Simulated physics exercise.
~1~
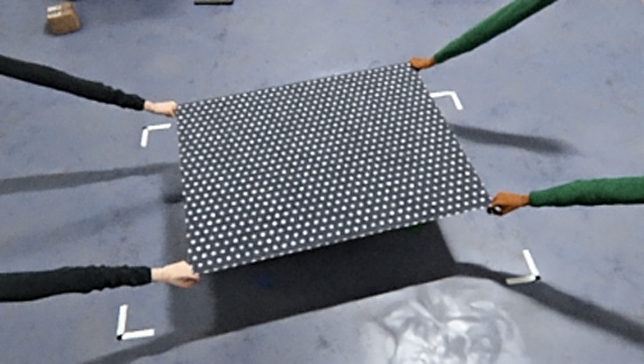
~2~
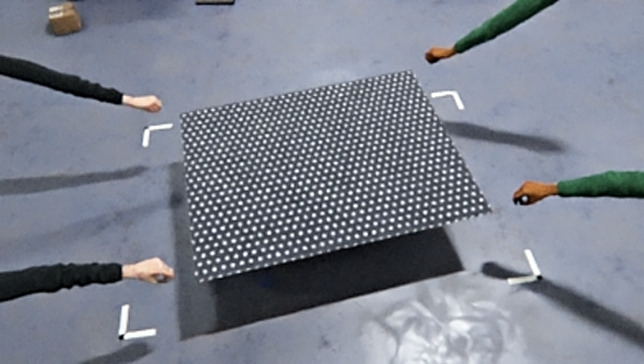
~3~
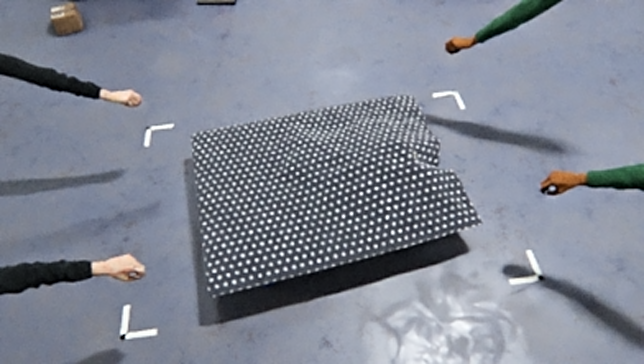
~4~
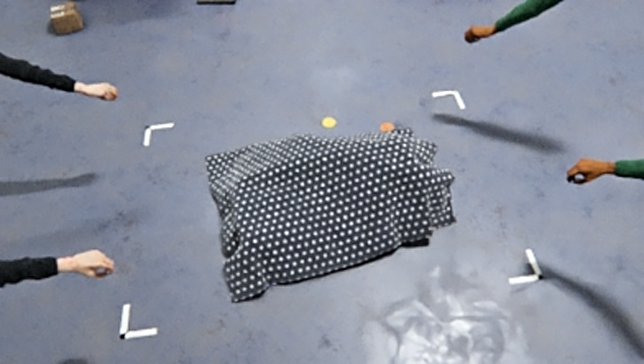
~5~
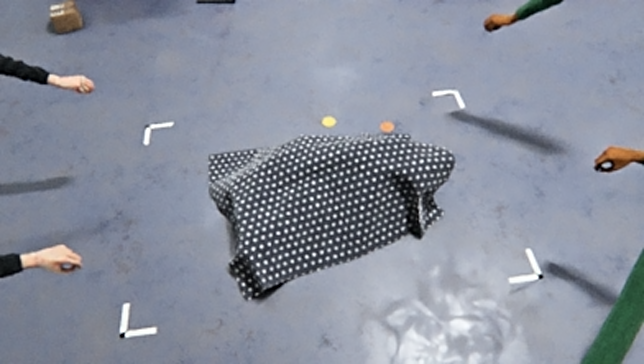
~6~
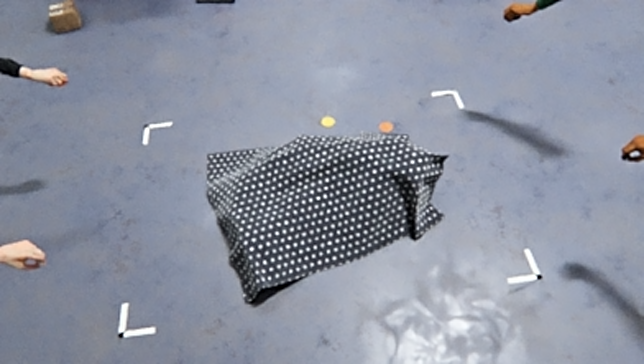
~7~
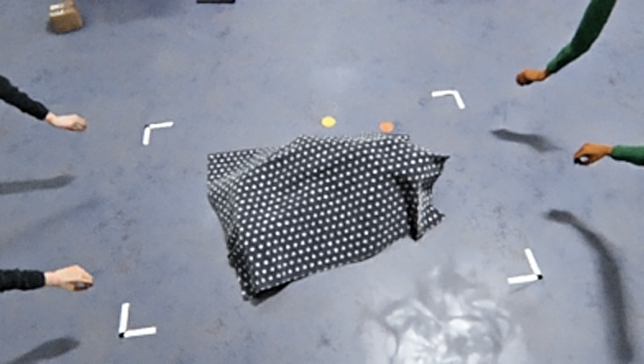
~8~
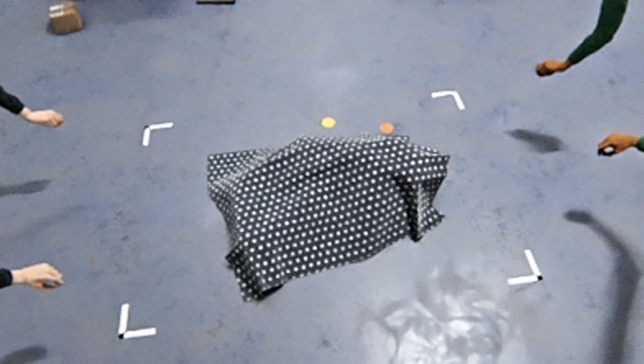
A dark cloth with white dots is held flat by its corners above a grey-blue warehouse floor, seen from above by a slightly swaying camera. Two hands in black sleeves grip it on the left and two in green sleeves on the right, with white corner marks around it and a cardboard box at the upper left. The hands let go and draw back as the cloth drops, its right side creasing. It settles into a raised, rumpled heap, leaving a yellow round item and an orange one in the open just behind it, while the hands hover at the sides.
